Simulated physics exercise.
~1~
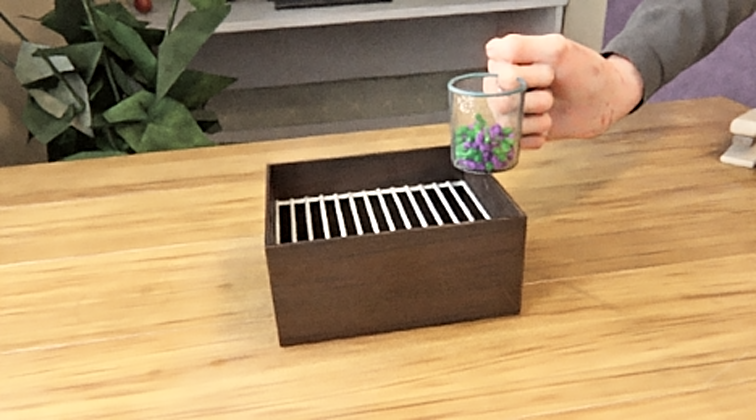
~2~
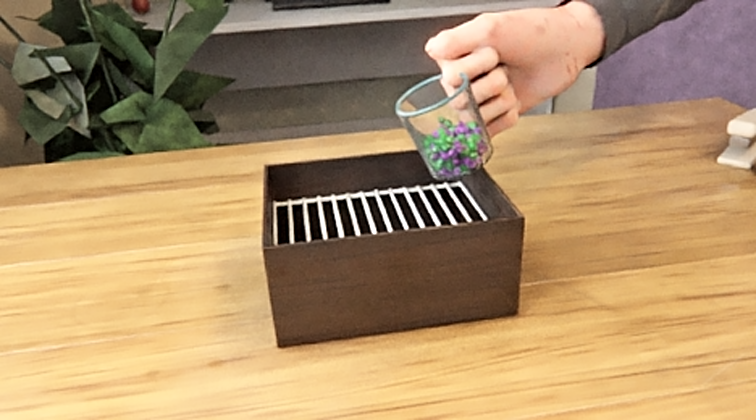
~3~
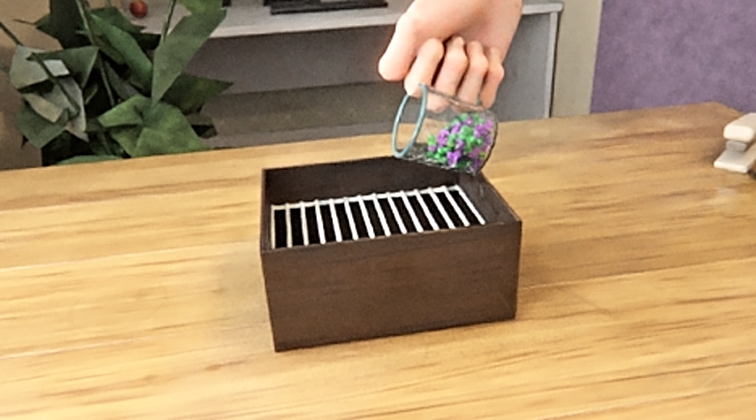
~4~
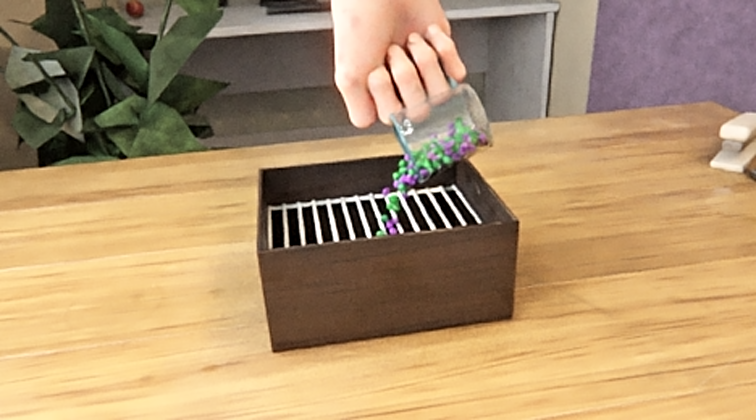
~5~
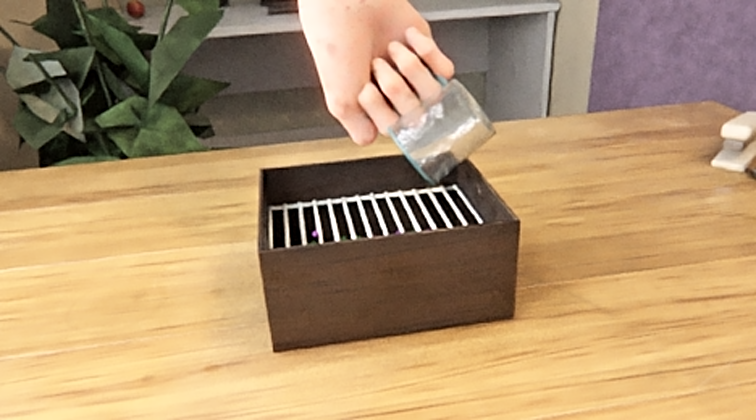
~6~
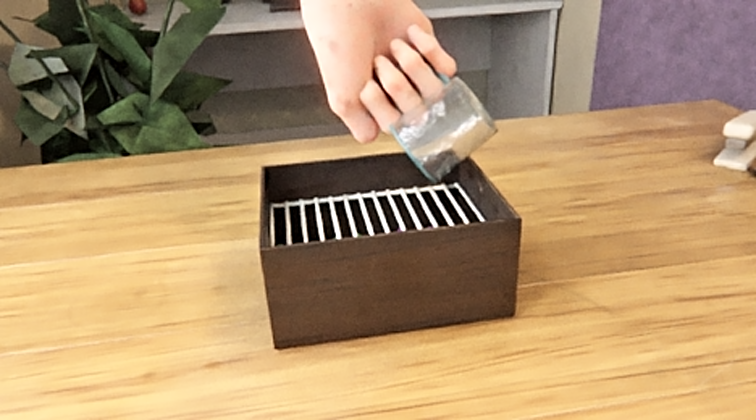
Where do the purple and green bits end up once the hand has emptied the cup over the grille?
Both the purple and the green bits end up below the grille, inside the box, with none left on the bars.
